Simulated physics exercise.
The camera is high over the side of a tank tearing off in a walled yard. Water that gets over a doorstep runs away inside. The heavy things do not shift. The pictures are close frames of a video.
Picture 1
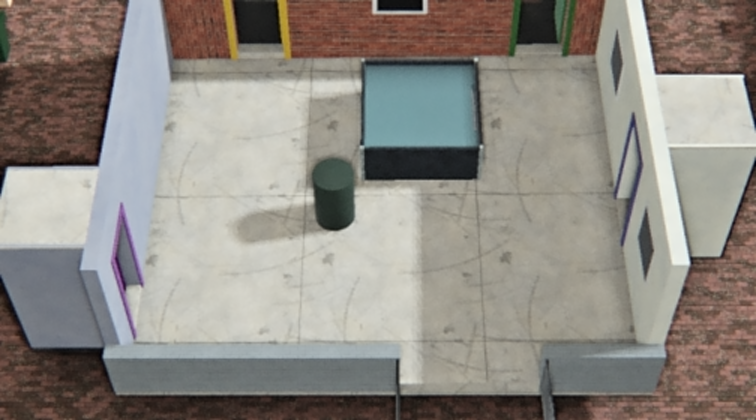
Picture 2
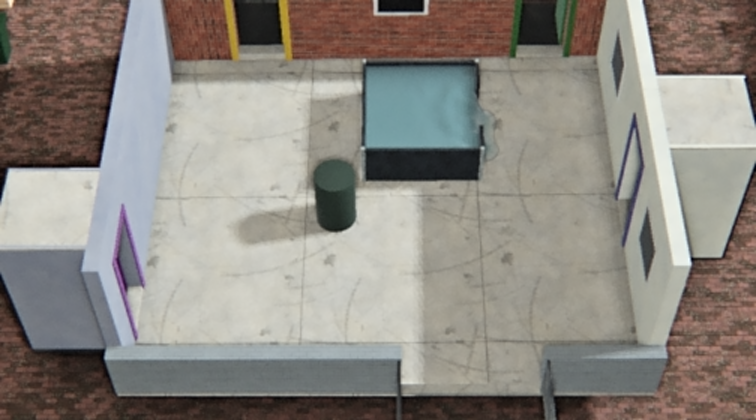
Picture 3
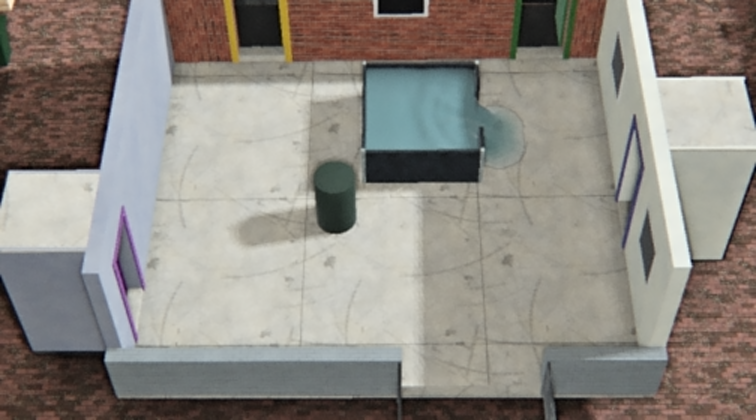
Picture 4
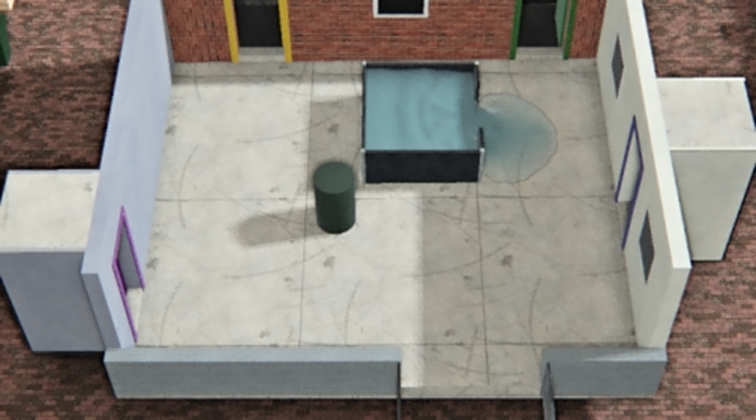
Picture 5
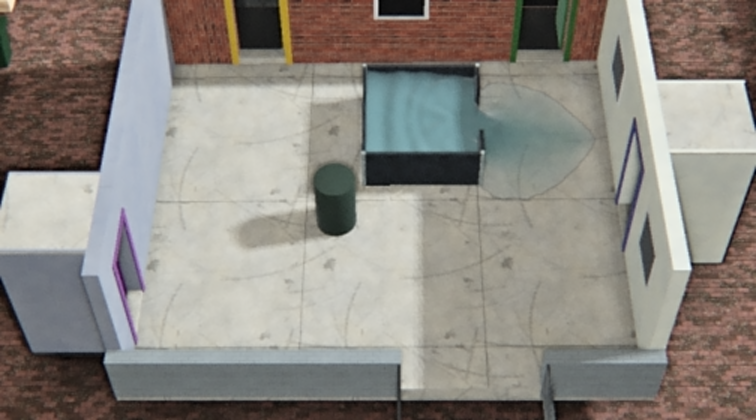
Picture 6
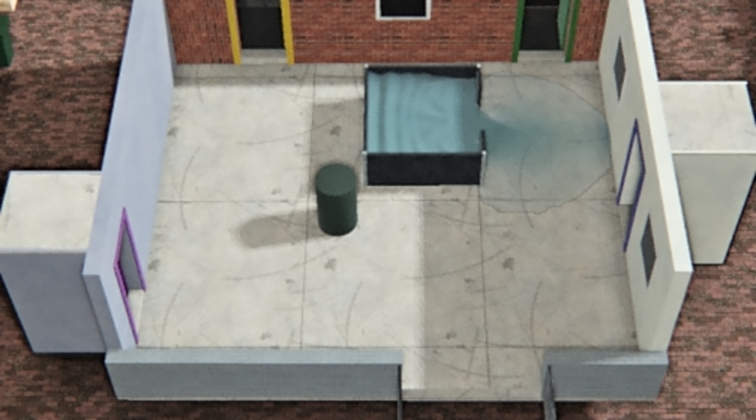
In a walled yard with a dark green cylinder standing on pale paving, water starts pouring through a gap in the right side of a square tank, then spreads rightward across the ground in a widening fan.
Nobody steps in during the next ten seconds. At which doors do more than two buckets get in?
The green door lets in a lot; the yellow door admits no more than that; the purple door admits no more than that; the blue door lets in a lot.
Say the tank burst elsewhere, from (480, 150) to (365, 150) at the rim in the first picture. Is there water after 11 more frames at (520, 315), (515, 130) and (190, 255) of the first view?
In turn: Wet, free of water, clear.
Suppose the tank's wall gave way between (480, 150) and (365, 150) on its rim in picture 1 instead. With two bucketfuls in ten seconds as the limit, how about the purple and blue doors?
Then: The purple door goes over, the blue door is under.
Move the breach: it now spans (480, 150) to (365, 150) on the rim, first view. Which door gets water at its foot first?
It is the purple one.
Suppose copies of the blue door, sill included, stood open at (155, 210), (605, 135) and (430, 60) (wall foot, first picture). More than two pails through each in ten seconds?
As listed: Lets less in, goes over, takes less.
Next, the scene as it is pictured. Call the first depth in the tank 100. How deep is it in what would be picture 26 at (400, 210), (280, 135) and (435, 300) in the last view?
Roughly 0, 0 and 0 per cent, in turn.
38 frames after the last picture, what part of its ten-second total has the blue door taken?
Some 95 per cent.
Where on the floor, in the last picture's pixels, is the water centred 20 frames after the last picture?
Roughly at (491, 156).
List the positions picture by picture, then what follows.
In the first frame, still water in the water tank at (421, 106).
In the second frame, water pours out at (476, 126) and has run to (488, 157).
In the third frame, the front is at (518, 156), out from the gap at (476, 128).
In the fourth frame, water pours out at (476, 129) and has run to (553, 144).
In the fifth frame, water pours out at (477, 131) and has run to (590, 143).
In the sixth frame, the front is at (610, 162), out from the gap at (478, 131).
A moment on, water covers 15 % of the floor; the green door wet at the sill, nothing in, the yellow door not reached, the purple door not reached, the blue door wet at the sill, nothing in.
Next, water covers 20 % of the floor; the green door under two buckets in, the yellow door not reached, the purple door not reached, the blue door over two buckets in.
Then, water covers 30 % of the floor; the green door over two buckets in, the yellow door not reached, the purple door not reached, the blue door over two buckets in.
Later, water covers 55 % of the floor; the green door far over two buckets in, the yellow door wet at the sill, nothing in, the purple door not reached, the blue door over two buckets in.
In the end, water covers 80 % of the floor; the green door far over two buckets in, the yellow door wet at the sill, nothing in, the purple door under two buckets in, the blue door over two buckets in.
